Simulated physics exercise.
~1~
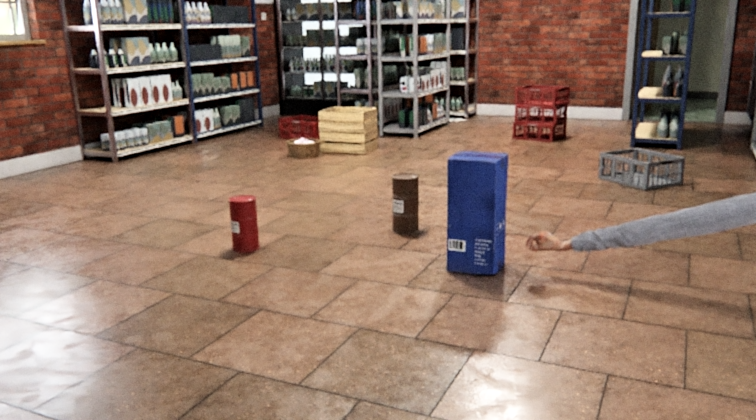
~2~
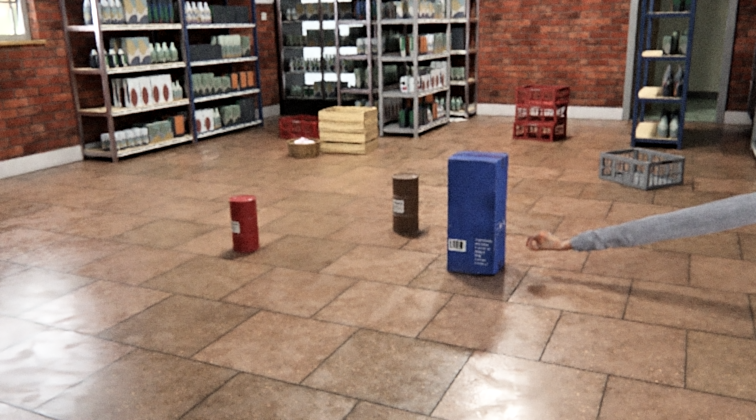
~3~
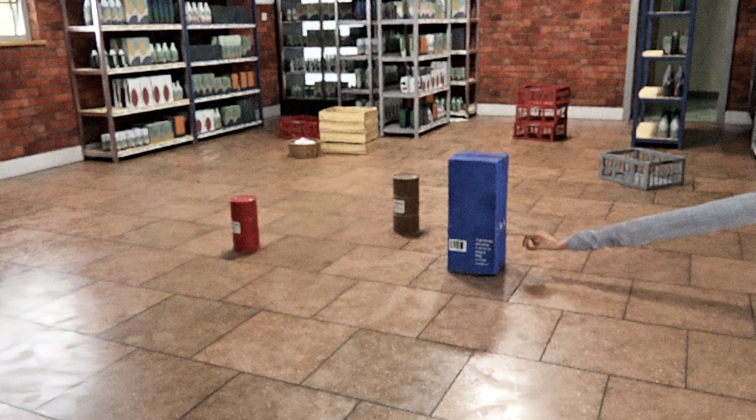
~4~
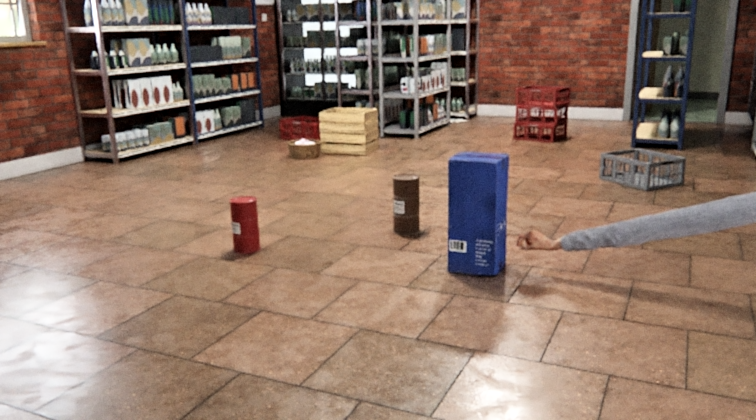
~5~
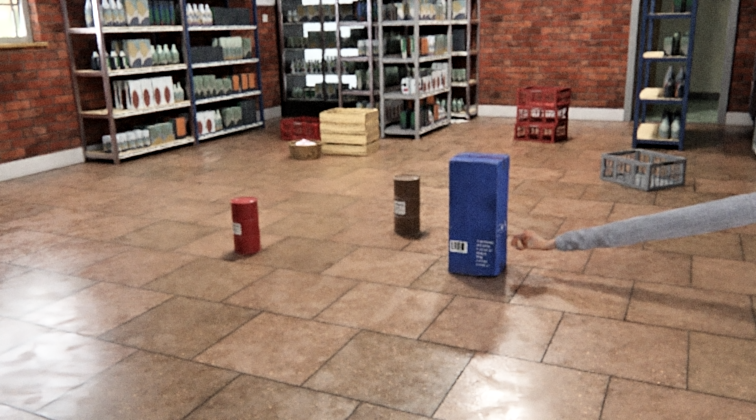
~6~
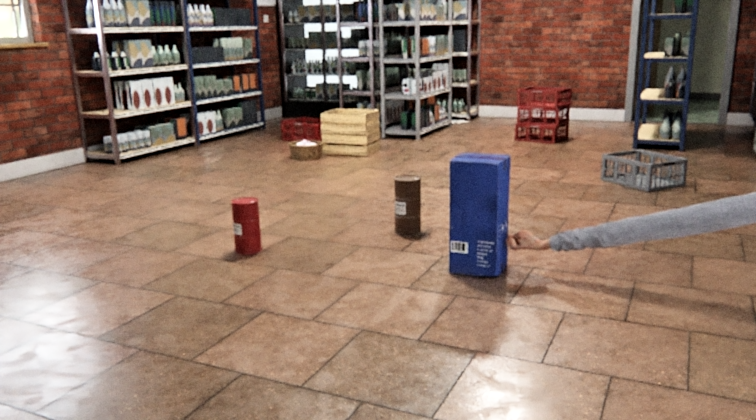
A hand on a gray-sleeved arm moves slightly left toward the side of a tall blue box on a tiled floor, while the box, a red can and a brown can behind show almost no movement near stocked shelves.
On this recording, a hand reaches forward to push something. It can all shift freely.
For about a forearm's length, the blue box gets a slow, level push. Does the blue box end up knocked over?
Most likely it won't be upended.
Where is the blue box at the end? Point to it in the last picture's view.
At about (411, 208).
Then, 0.20 s later than the last frame, blue box moved a little near (469, 214).
Then, 0.50 s later than the last frame, blue box moved about its own width near (447, 211).
Then, 0.70 s later than the last frame, blue box moved about its own width near (434, 210).
Then, 1.00 s later than the last frame, blue box moved about its own width near (413, 208).
When it is over, moved from the start, blue box. End places, in pixels of the last picture, blue box near (411, 208).
